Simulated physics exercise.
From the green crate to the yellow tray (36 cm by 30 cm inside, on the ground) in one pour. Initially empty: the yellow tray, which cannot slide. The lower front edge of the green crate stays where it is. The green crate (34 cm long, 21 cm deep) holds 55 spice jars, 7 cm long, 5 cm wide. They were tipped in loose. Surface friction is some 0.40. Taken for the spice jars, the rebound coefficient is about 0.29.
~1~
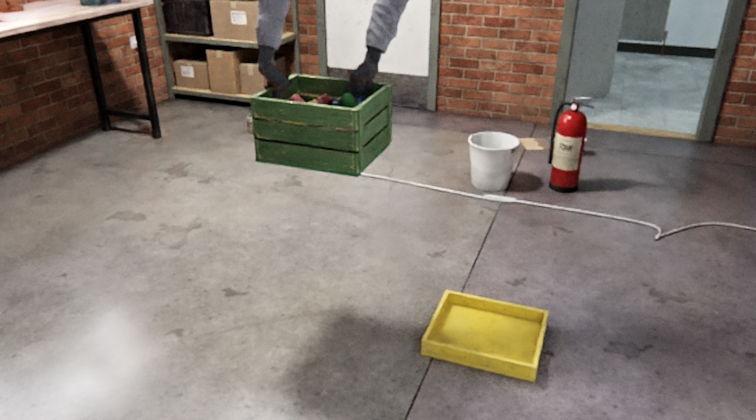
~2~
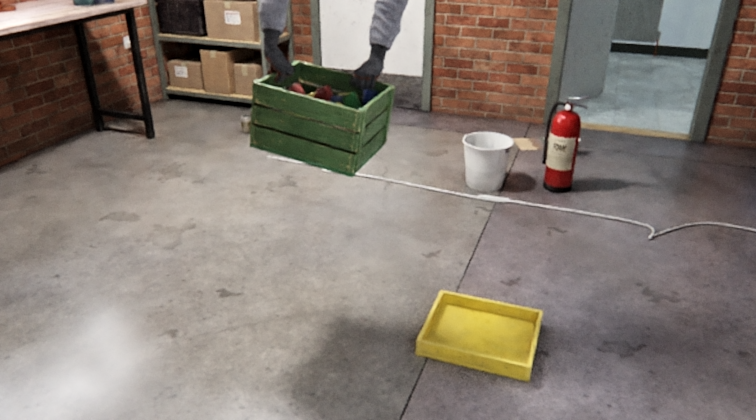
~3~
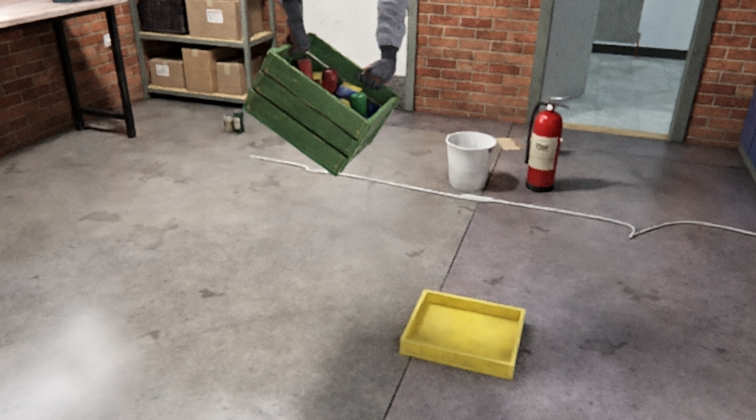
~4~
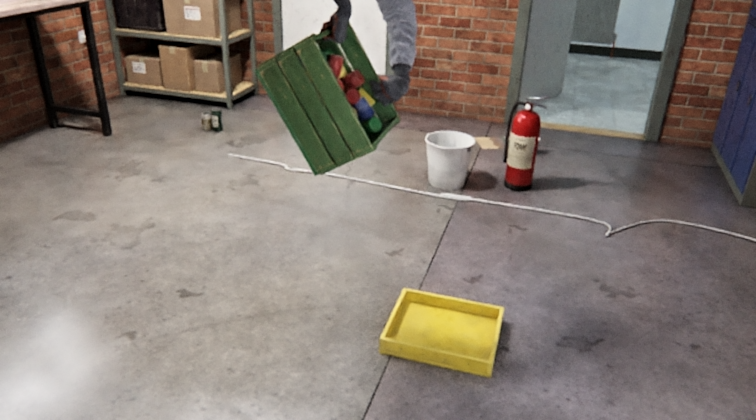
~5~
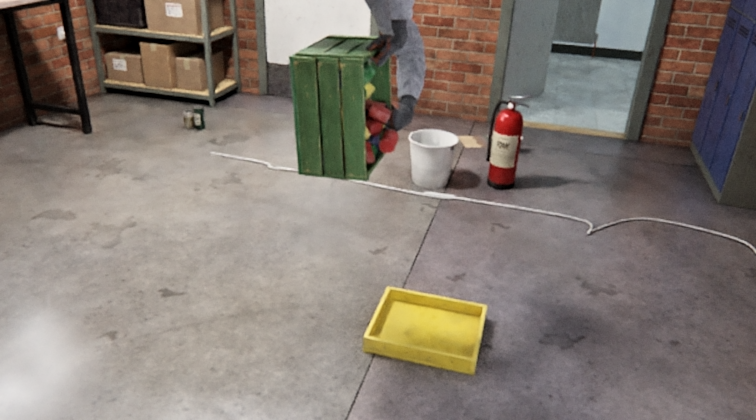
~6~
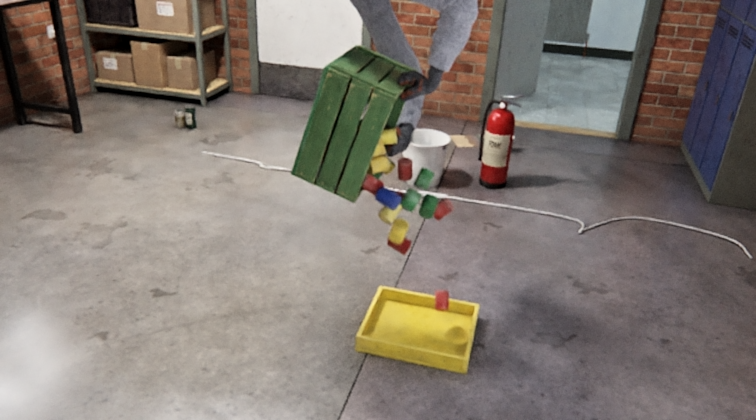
The clip opens on gloved hands gripping a green crate of colourful jars near a white bucket and red fire extinguisher, an empty yellow tray in front. The hands lift the crate and tilt it steadily to the right. It turns past its side, and red, yellow, green and blue jars tumble out above the tray.
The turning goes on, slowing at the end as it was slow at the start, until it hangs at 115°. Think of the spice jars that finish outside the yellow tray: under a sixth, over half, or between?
When it's all done, a sixth up to half of them have landed outside the yellow tray.
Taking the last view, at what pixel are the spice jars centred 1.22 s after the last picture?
(435, 326).
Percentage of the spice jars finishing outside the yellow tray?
Somewhere close to 35 per cent, I reckon.
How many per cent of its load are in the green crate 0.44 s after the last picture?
Roughly 10 per cent of the load.
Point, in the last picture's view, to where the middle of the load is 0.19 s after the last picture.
I'd put the middle close to (391, 184) in the last view.
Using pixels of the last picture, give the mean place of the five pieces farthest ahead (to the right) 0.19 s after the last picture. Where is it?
(472, 320).
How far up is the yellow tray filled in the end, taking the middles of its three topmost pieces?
That is close to 8 centimetres.
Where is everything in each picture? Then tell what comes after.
In the first picture (we follow the rim corner now nearest the camera; the camera pans a little), green crate at (353, 109); yellow tray at (533, 365); tilt 0°; nothing out yet.
Green crate at (358, 110); tilt 9°, in the second picture.
Green crate at (367, 120); tilt 31°, in the third picture.
Green crate at (372, 145); tilt 59°, in the fourth picture.
Green crate at (366, 176); tilt 87°; 1 out, the lowest jar at (389, 141), in the fifth picture.
Green crate at (356, 199); yellow tray at (464, 358); tilt 108°; 11 out, the lowest jar at (442, 301), in the sixth picture.
Then, 0.19 s after the last picture, tilt 115°; 22 still in the green crate, 6 in the yellow tray, 4 outside the yellow tray and 23 in the air.
Then, 0.44 s after the last picture, tilt 115°; 6 still in the green crate, 19 in the yellow tray, 13 outside the yellow tray and 17 in the air.
Then, 0.78 s after the last picture, tilt 115°; 32 in the yellow tray, 16 outside the yellow tray and 7 in the air.
When it is over (1.22 s after the last picture), 35 in the yellow tray and 20 outside the yellow tray. Asked share, 20 of 55, 36 per cent.
